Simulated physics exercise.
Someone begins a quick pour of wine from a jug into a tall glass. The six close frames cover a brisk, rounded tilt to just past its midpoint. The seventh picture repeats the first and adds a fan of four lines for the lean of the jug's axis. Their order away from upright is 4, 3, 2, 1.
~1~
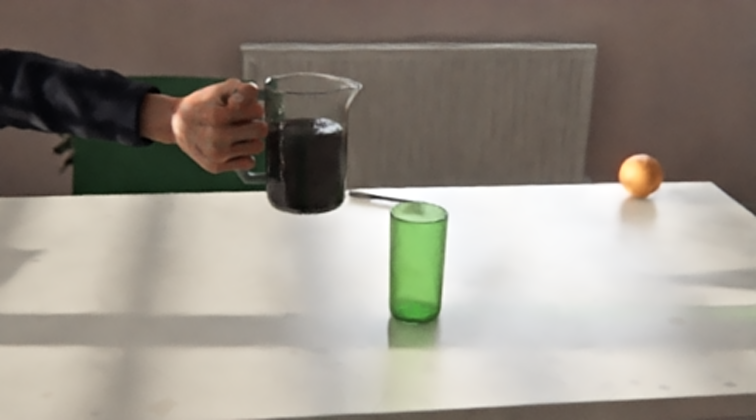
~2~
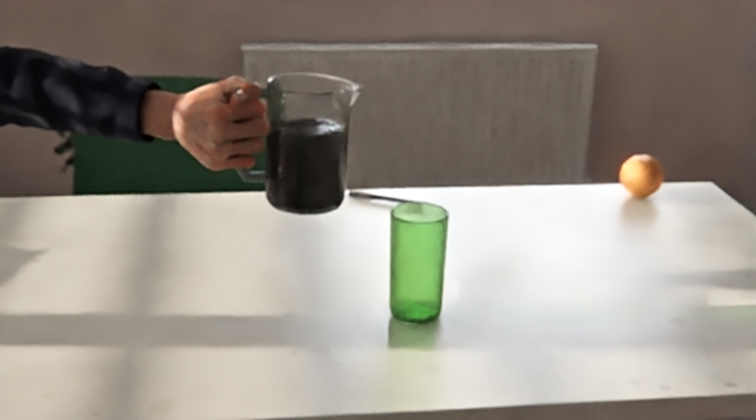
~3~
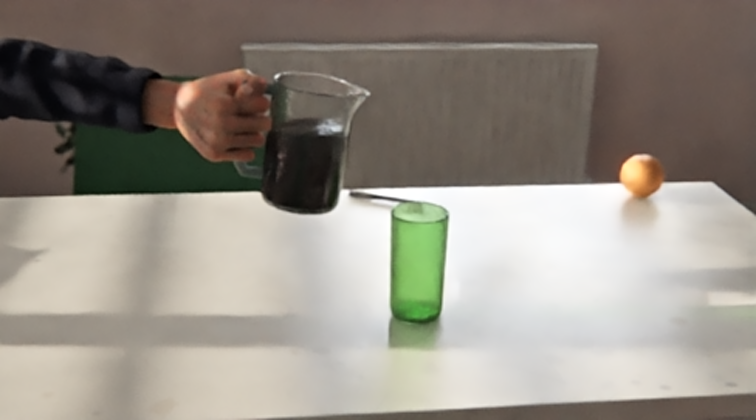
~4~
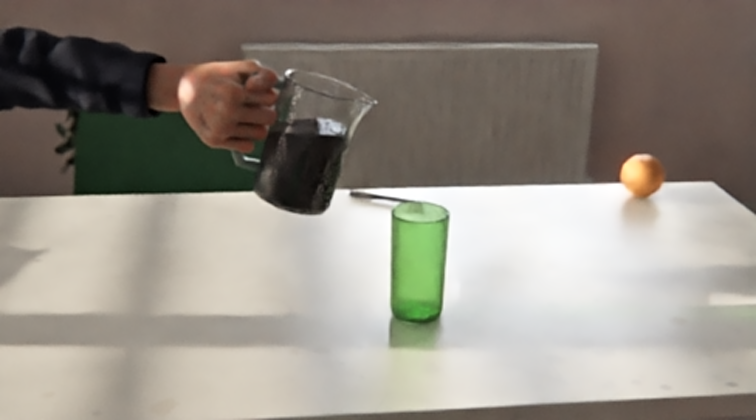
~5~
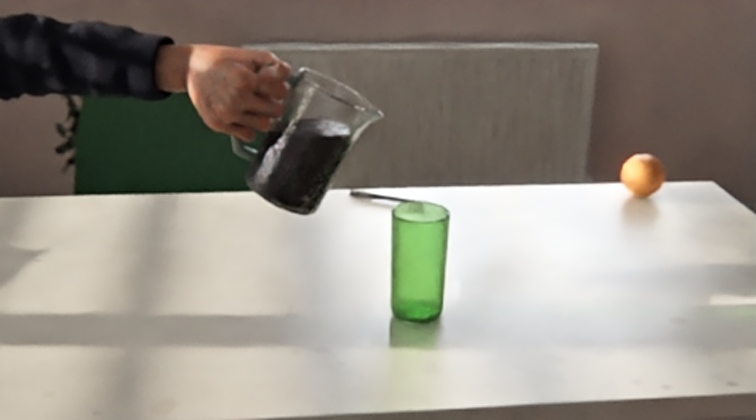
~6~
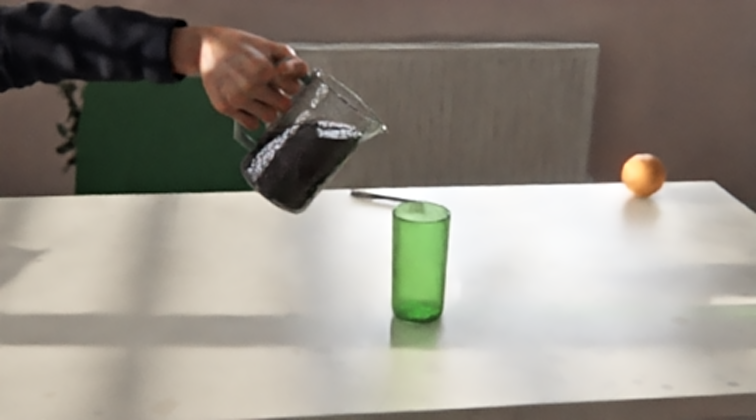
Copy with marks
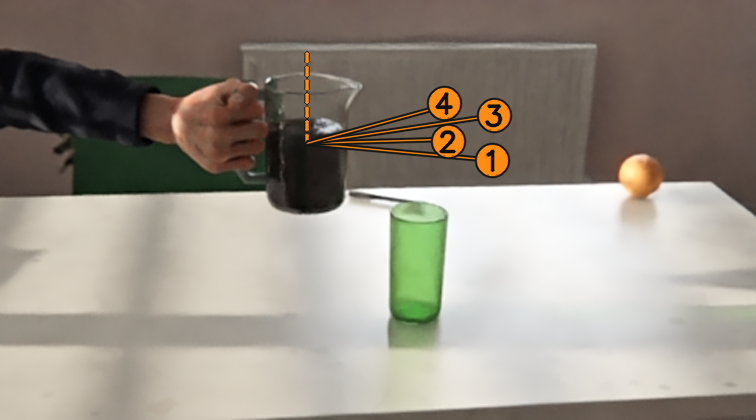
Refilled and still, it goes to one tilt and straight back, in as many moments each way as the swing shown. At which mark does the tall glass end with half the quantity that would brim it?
4 beats the others.
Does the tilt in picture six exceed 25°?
Yes.
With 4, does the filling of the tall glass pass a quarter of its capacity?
Yes.
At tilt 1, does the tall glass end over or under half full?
Over half.
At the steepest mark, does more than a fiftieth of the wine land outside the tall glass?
Yes, it does.
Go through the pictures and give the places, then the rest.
Upright, lip at (359, 86); rim of the tall glass round (419, 212); nothing has left yet.
Tipped about 2°, lip at (362, 88); nothing has left yet.
Tipped about 8°, lip at (368, 93); nothing has left yet.
Tipped about 16°, lip at (375, 102); nothing has left yet.
Tipped about 27°, lip at (381, 115); nothing has left yet.
Tipped about 39°, lip at (385, 129); nothing has left yet.
On the marked copy, 1 at (475, 158); 2 at (431, 139); 3 at (477, 118); 4 at (428, 110).
With 1, the tall glass ends with about 73 % of what it can hold; 25 % of the wine is spilt.
With 2, the tall glass ends with about 81 % of what it can hold; 6 % of the wine is spilt.
With 3, the tall glass ends with about 71 % of what it can hold.
With 4, the tall glass ends with about 51 % of what it can hold.
